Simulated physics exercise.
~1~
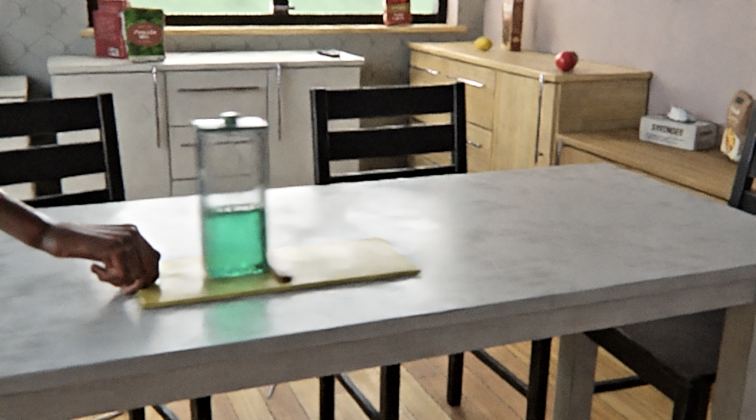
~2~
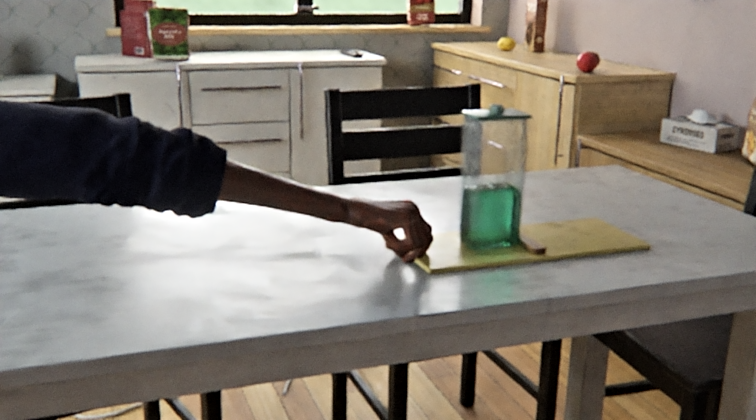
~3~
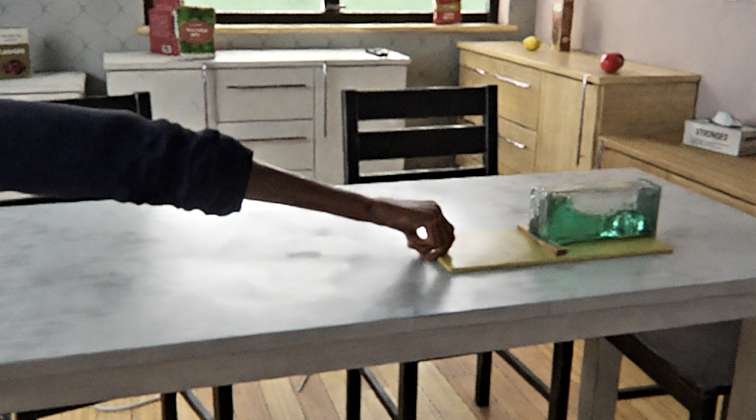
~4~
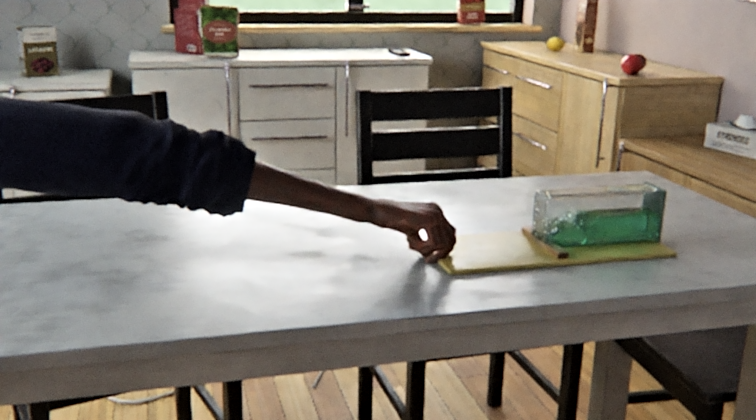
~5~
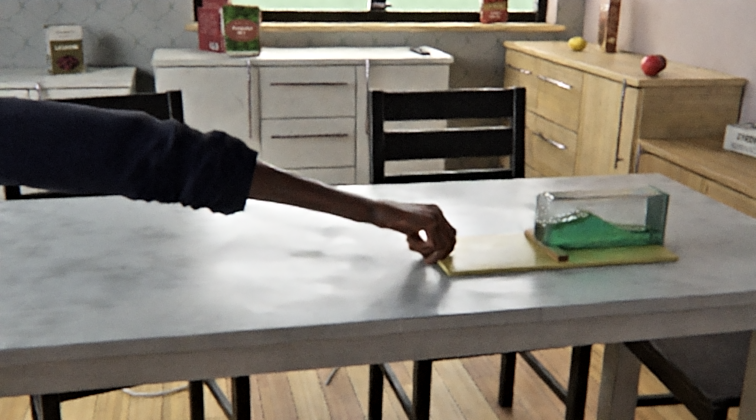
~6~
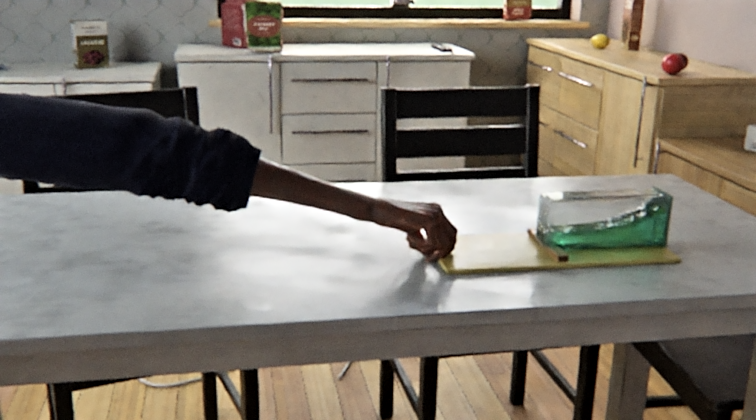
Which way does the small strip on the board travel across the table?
The small strip moves to the right along with the board.
